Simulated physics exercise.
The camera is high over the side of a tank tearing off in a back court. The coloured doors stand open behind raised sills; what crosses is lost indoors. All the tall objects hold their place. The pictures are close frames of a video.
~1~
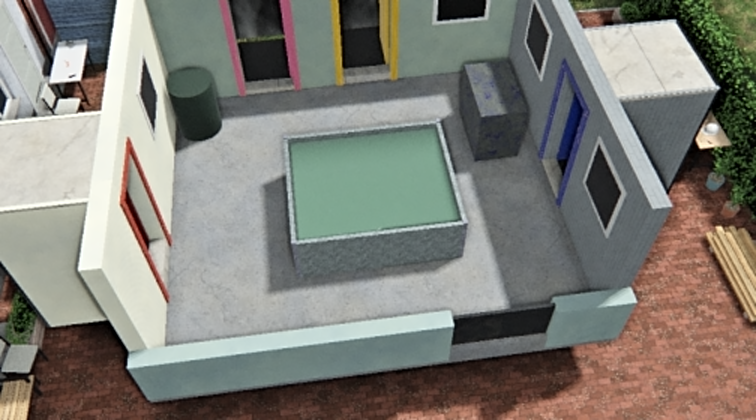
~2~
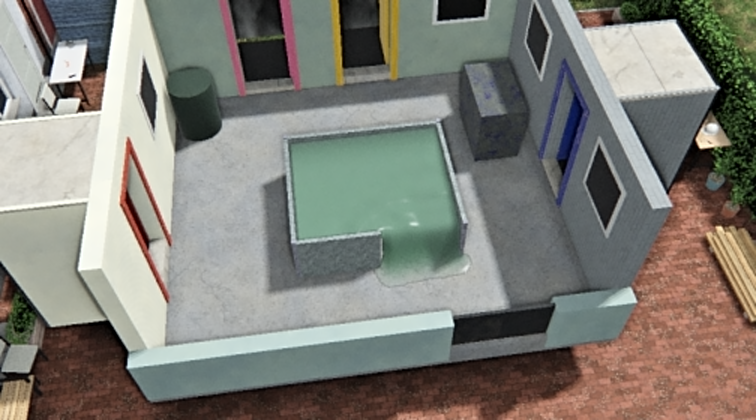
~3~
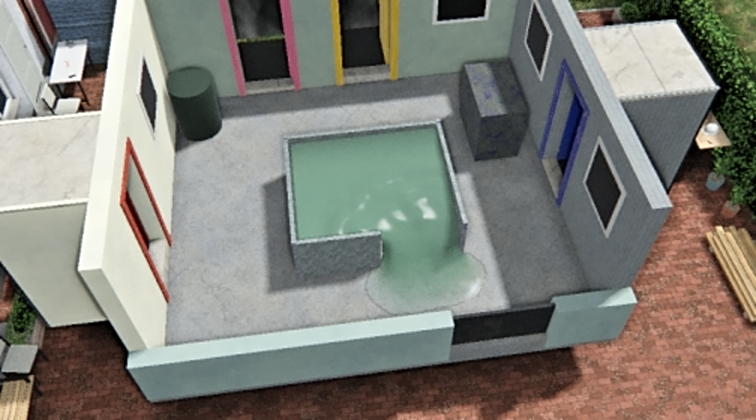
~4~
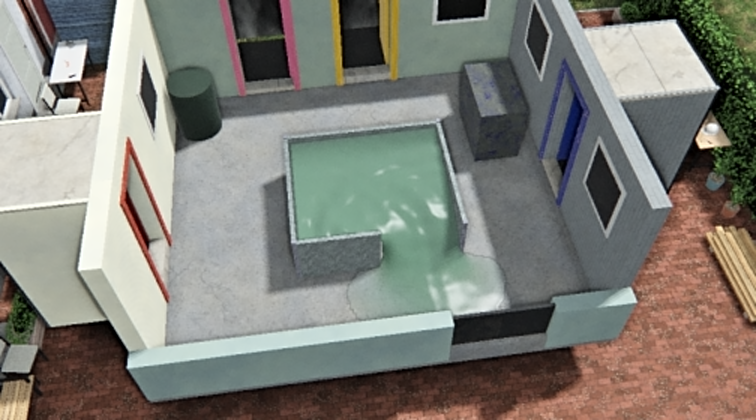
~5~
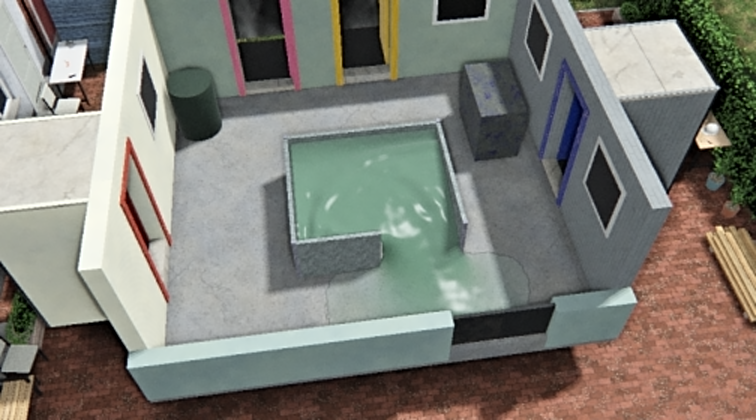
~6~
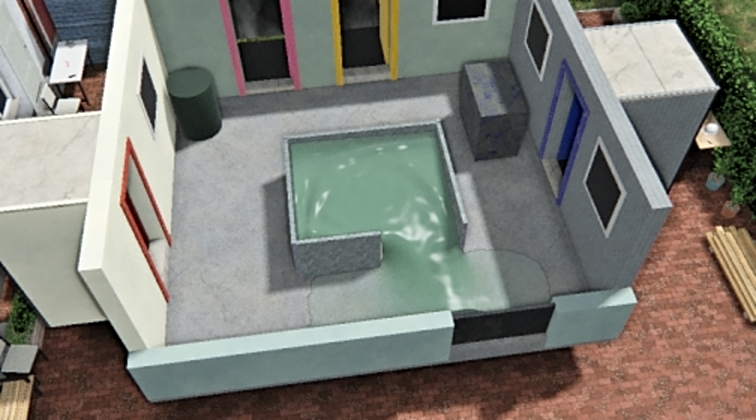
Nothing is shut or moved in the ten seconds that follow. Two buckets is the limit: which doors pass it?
In the end: The blue door takes more than that; the pink door takes more than that; the yellow door stays under that; the red door stays under that.
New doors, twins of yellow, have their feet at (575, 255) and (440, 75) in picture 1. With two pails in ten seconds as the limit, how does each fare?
In turn: Takes more, holds.
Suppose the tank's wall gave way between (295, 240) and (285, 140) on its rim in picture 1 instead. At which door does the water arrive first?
First comes the red door.
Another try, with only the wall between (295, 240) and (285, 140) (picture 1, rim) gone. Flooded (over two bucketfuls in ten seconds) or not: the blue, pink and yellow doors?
My reading: Blue goes over, pink takes more, yellow lets less in.
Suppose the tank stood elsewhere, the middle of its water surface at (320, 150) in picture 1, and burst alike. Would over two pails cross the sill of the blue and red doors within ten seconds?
My reading: The blue door goes over, the red door lets less in.
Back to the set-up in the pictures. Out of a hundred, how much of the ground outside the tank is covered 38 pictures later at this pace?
About 95 per cent.
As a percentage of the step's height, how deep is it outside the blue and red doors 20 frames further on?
Near 220 and 80 in a hundred.
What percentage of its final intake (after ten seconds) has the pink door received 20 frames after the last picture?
Close to 0 %.
A moment on, water covers 20 % of the floor; the blue door not reached, the pink door not reached, the yellow door not reached, the red door not reached.
Next, water covers 40 % of the floor; the blue door wet at the sill, nothing in, the pink door not reached, the yellow door not reached, the red door wet at the sill, nothing in.
Then, water covers 65 % of the floor; the blue door under two buckets in, the pink door not reached, the yellow door not reached, the red door wet at the sill, nothing in.
Later, water covers 95 % of the floor; the blue door over two buckets in, the pink door under two buckets in, the yellow door wet at the sill, nothing in, the red door wet at the sill, nothing in.
In the end, water covers 100 % of the floor; the blue door far over two buckets in, the pink door far over two buckets in, the yellow door wet at the sill, nothing in, the red door wet at the sill, nothing in.
